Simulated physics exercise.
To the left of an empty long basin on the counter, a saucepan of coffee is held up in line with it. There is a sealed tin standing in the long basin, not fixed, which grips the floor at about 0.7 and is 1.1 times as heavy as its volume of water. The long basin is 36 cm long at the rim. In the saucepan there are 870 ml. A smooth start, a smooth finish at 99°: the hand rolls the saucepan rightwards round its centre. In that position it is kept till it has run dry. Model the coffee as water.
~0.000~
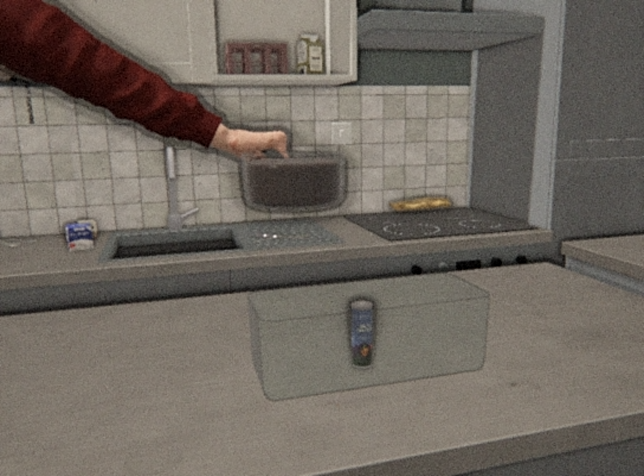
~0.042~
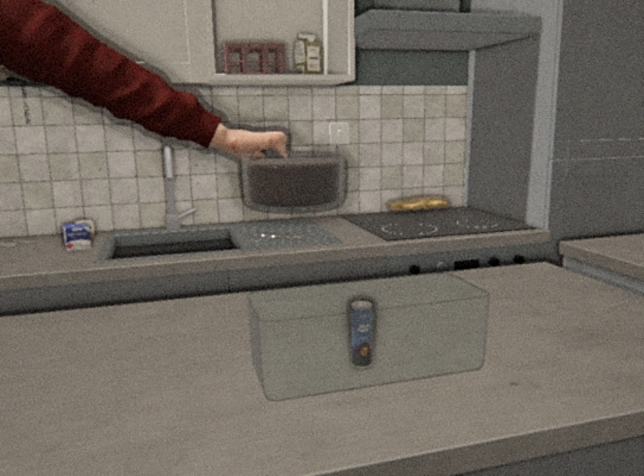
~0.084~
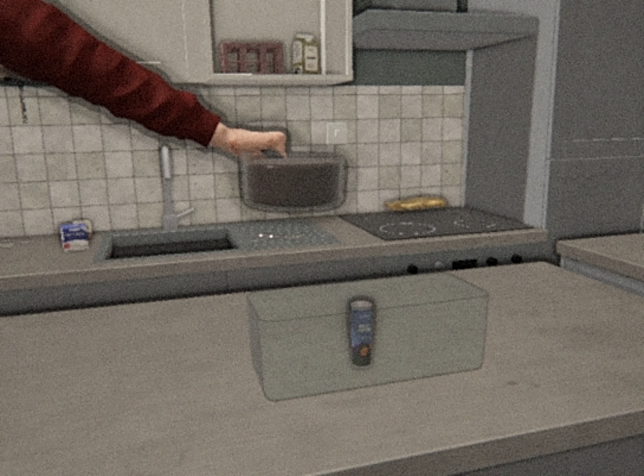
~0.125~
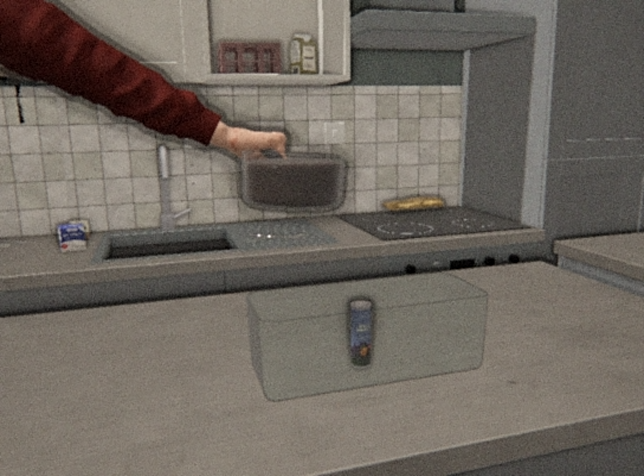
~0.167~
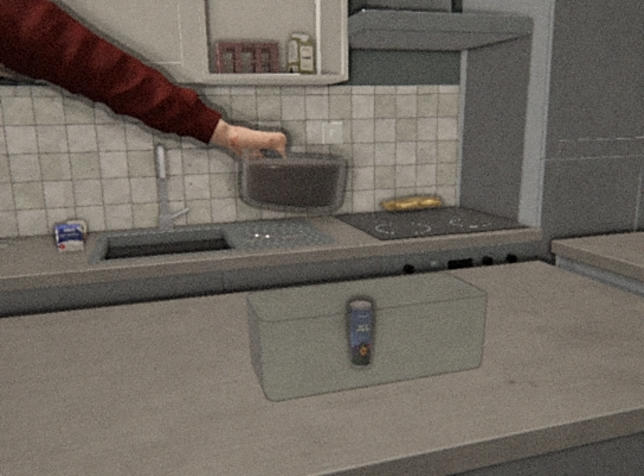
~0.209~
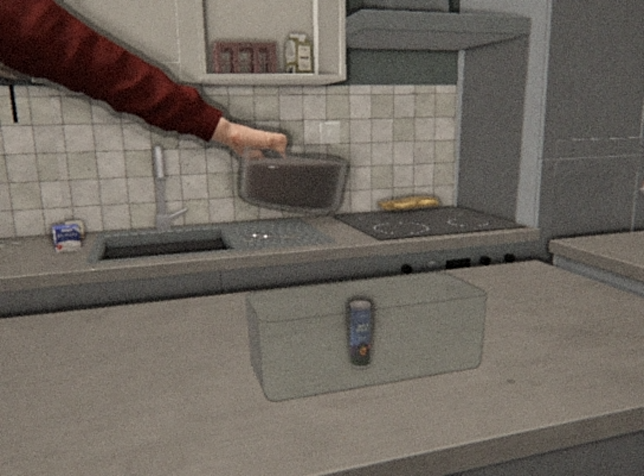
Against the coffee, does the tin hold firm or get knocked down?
It's bound to withstand the flow.
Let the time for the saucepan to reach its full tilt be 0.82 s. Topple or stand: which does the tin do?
Then it holds its balance.
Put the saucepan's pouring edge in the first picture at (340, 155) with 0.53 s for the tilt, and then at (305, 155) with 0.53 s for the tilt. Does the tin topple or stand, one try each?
First it stays up; then it goes over.
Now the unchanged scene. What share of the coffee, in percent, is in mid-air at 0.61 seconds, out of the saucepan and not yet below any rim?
36 %.
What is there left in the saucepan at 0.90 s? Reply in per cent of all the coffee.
I'd say some 12 per cent remains.
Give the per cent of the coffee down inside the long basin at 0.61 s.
I'd estimate some 7 percent of the liquid.
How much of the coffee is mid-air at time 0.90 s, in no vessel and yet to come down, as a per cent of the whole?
14 per cent, roughly.
After 0.61 s the tilt is 63° and 57 per cent is still to pour; the tin stands where it began.
After 0.90 s the tilt is 95° and 11 per cent is still to pour; the tin stands where it began.
After 1.20 s the tilt is 99° and 1 per cent is still to pour; the tin stands where it began.
After 1.53 s the tilt is 99° and 0 per cent is still to pour; the tin stands where it began.
In the end the tin stands where it began.
